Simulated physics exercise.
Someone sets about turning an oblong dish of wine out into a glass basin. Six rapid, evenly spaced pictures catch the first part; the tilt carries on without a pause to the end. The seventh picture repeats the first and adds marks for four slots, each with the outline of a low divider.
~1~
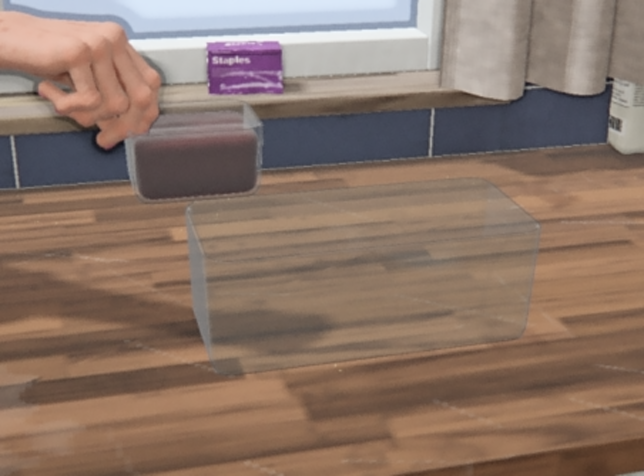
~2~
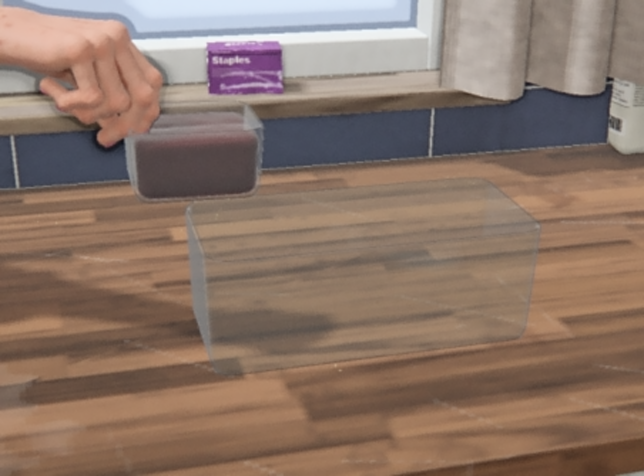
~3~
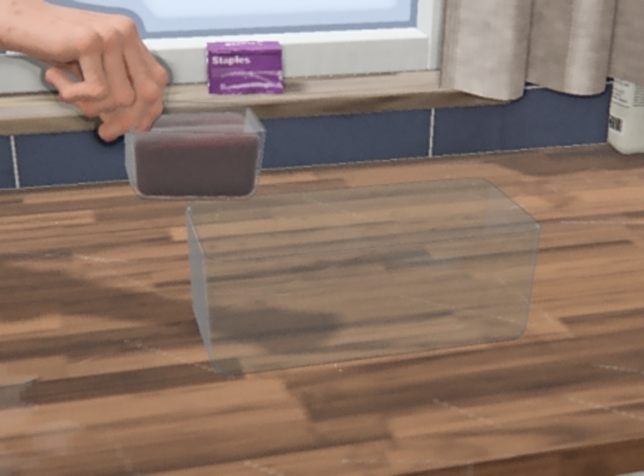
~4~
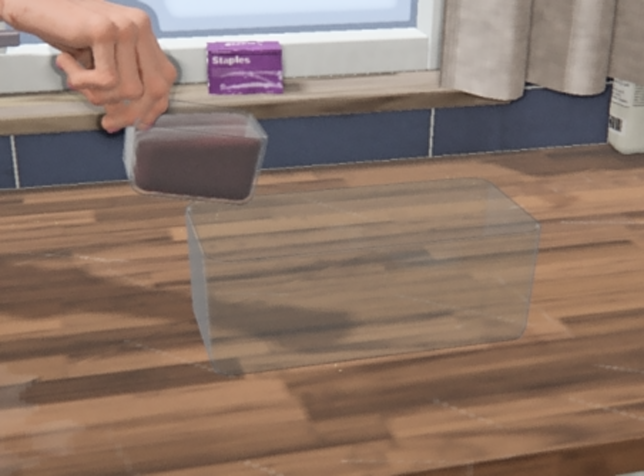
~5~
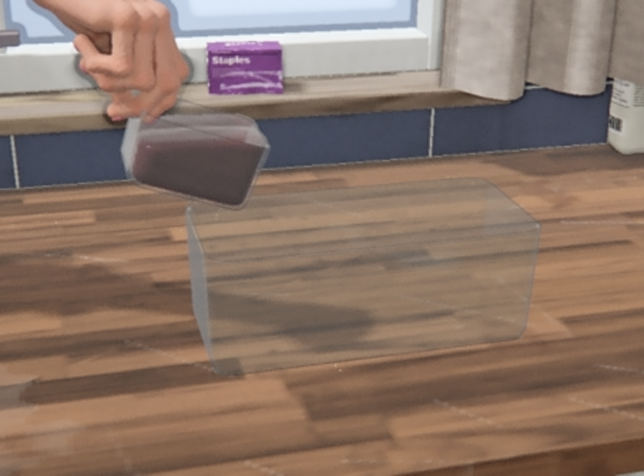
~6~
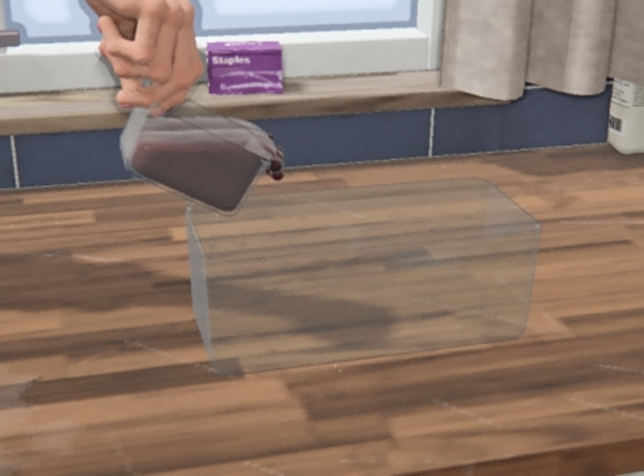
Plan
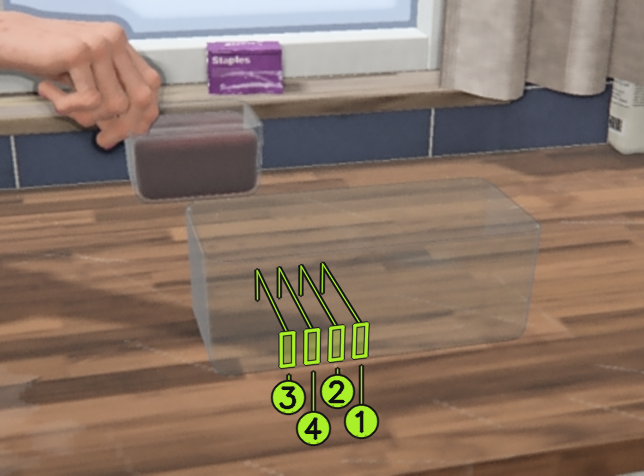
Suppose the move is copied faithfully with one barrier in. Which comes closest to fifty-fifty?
The answer is slot 2.
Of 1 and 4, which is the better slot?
It is 4.
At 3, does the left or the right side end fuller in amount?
The right one.
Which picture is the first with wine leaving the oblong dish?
In picture 5.
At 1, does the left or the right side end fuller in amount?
The left side.
In lime, 1 at (361, 365); 2 at (337, 369); 3 at (288, 375); 4 at (313, 372).
With 1, about 89 % ends left of the wall and 11 % right of it.
With 2, about 48 % ends left of the wall and 52 % right of it.
With 3, about 18 % ends left of the wall and 81 % right of it.
With 4, about 27 % ends left of the wall and 72 % right of it.
